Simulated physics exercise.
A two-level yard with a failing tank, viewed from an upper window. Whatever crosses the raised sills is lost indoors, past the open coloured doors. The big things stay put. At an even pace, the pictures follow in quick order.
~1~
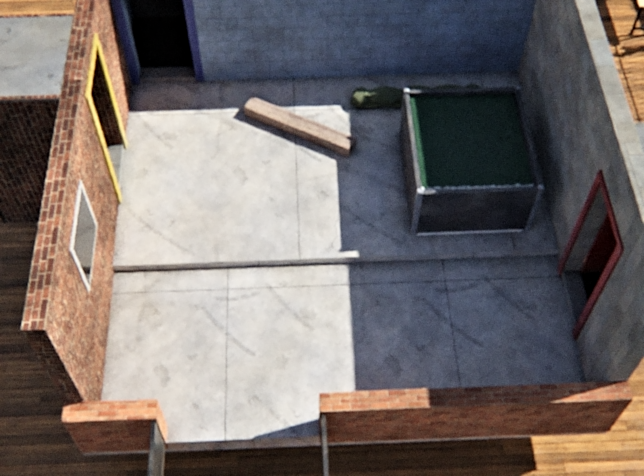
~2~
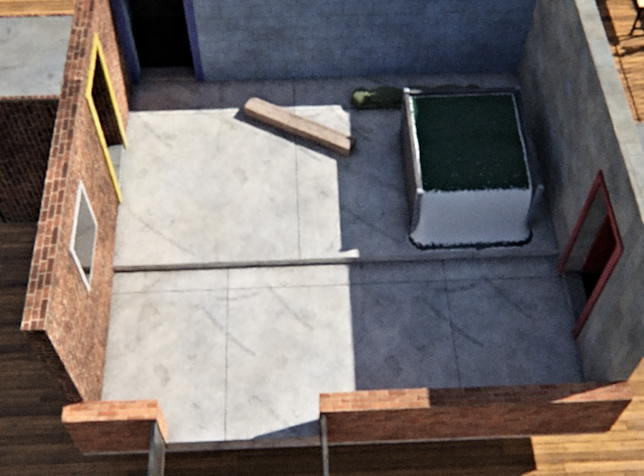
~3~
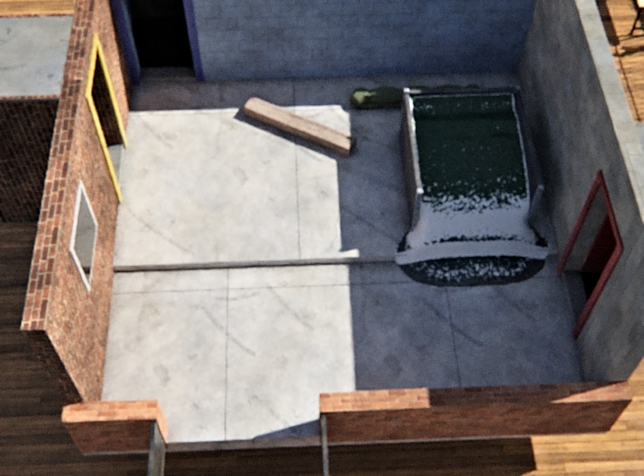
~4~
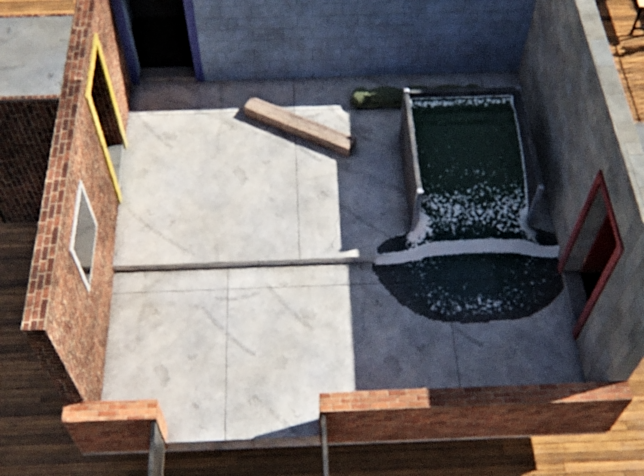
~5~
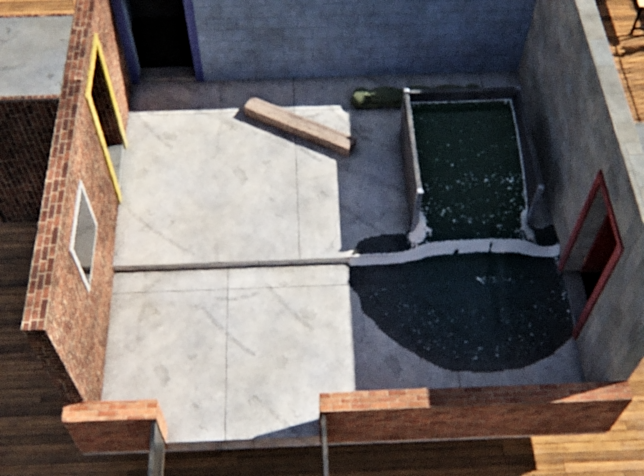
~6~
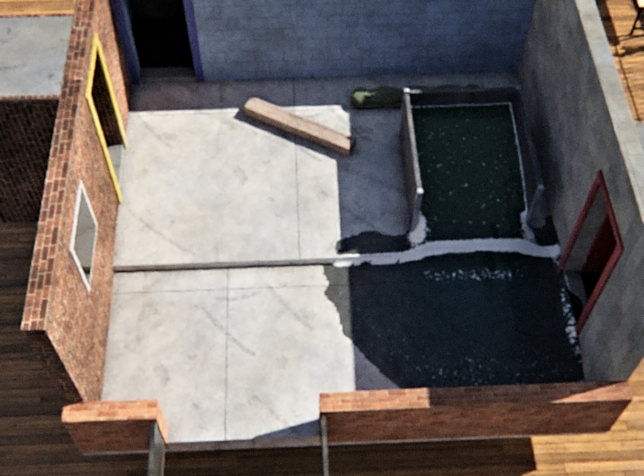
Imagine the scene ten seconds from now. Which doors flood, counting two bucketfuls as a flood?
The yellow door ends up at or below the line; the red door ends up above the line; the blue door ends up at or below the line.
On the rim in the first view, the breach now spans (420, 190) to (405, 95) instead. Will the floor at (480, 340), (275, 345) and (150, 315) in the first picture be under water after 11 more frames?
In turn: Untouched, swamped, swamped.
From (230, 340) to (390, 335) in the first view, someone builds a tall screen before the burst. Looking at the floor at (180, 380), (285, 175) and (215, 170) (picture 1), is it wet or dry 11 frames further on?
First soaked, then spared, then spared.
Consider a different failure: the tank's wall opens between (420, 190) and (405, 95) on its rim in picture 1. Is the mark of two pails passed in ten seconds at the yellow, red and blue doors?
One by one: Yellow door ends up above; red door ends up below; blue door ends up above.
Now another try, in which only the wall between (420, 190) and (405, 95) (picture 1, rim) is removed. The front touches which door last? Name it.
My answer: The door marked red.
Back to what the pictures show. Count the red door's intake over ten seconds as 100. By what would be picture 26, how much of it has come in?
My guess is about 70 %.
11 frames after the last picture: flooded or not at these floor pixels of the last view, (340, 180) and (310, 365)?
Untouched, then submerged.
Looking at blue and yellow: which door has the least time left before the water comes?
Answer: The yellow one.
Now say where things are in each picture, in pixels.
Still water in the open tank at (470, 142), in the first picture.
The front is at (416, 243), out from the gap at (473, 217), in the second picture.
The front is at (414, 274), out from the gap at (472, 218), in the third picture.
The front is at (413, 304), out from the gap at (472, 219), in the fourth picture.
Water pours out at (472, 220) and has run to (485, 366), in the fifth picture.
The front is at a hidden place, out from the gap at (472, 221), in the sixth picture.
A moment on, water covers 25 % of the floor; the yellow door not reached, the red door under two buckets in, the blue door not reached.
Next, water covers 35 % of the floor; the yellow door not reached, the red door over two buckets in, the blue door not reached.
Then, water covers 50 % of the floor; the yellow door not reached, the red door far over two buckets in, the blue door not reached.
Later, water covers 65 % of the floor; the yellow door wet at the sill, nothing in, the red door far over two buckets in, the blue door not reached.
In the end, water covers 55 % of the floor; the yellow door wet at the sill, nothing in, the red door far over two buckets in, the blue door wet at the sill, nothing in.
